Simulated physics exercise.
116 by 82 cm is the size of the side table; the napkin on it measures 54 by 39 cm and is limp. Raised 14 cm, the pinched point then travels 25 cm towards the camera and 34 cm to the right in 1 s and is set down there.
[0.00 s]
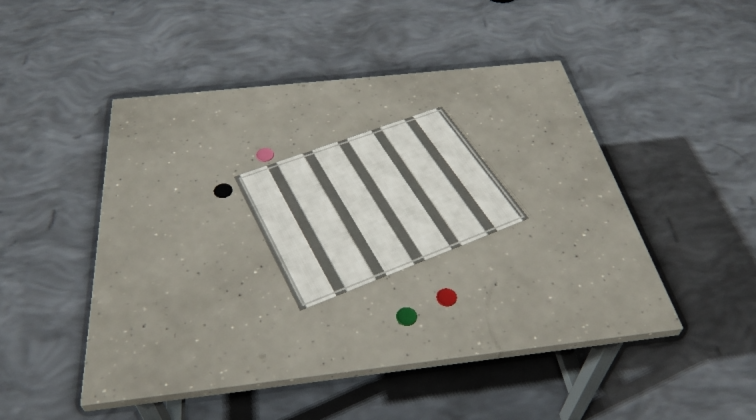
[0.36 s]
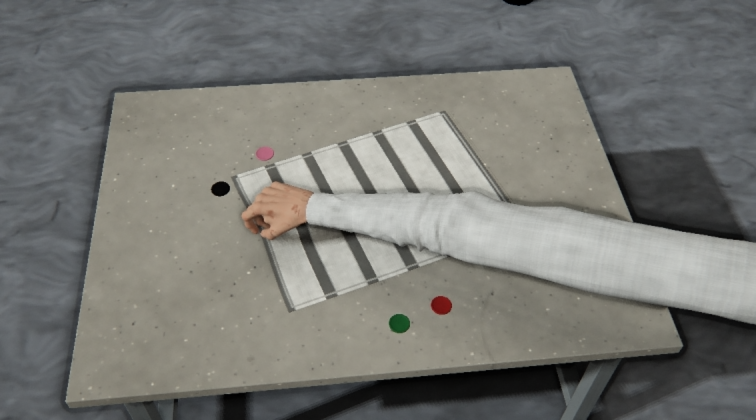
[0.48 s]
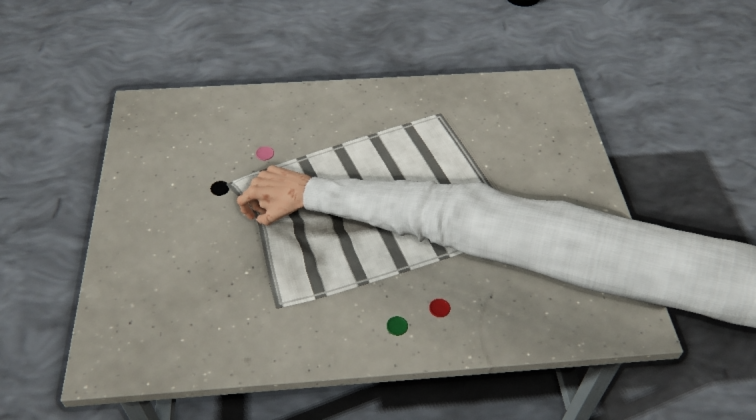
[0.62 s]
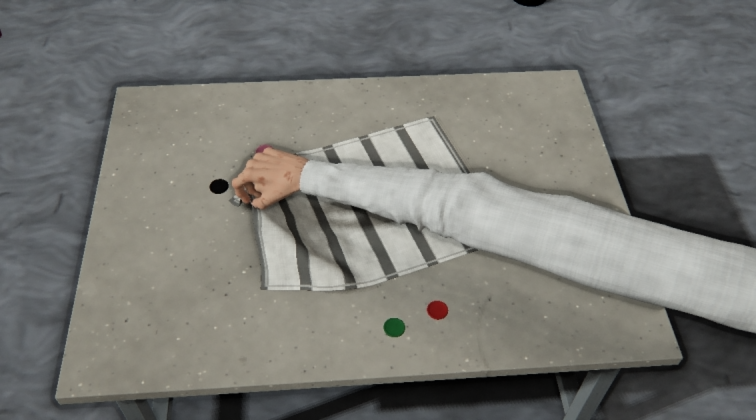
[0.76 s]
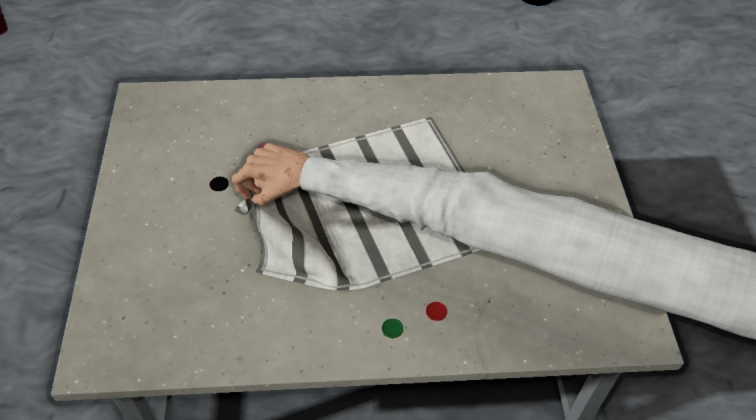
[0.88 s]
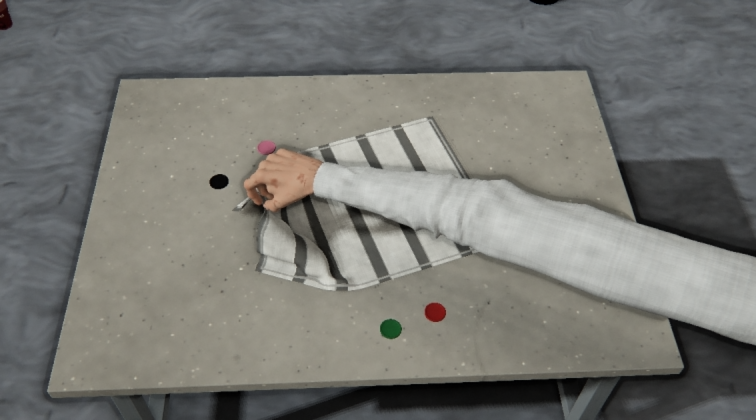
A hand pinches the striped napkin's left edge and lifts it, wrinkling the cloth.
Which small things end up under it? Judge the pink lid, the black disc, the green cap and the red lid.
The pink lid remains exposed, the black disc remains exposed, the green cap disappears beneath it and the red lid disappears beneath it.
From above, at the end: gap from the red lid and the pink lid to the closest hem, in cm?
I'd put the first at about 5 cm and the second at about 36 cm.
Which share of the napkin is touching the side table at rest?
Some 50 per cent.
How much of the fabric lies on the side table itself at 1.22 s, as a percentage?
Roughly 55 per cent.
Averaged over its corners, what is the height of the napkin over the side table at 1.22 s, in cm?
Roughly 2 centimetres up.
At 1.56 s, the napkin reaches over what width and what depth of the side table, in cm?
Seen from above it's around 34 cm wide by some 60 cm deep.
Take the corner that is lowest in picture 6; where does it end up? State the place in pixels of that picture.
(392, 394).
By 1.2 s, 55 % of it is down, spanning 48 by 49 cm, above no small thing.
By 1.6 s, 35 % of it is down, spanning 34 by 60 cm, above green cap, red lid.
By 1.9 s, 45 % of it is down, spanning 33 by 61 cm, above green cap, red lid.
By 2.2 s, 50 % of it is down, spanning 33 by 62 cm, above green cap, red lid.
By 3.2 s, 50 % of it is down, spanning 33 by 62 cm, above green cap, red lid.
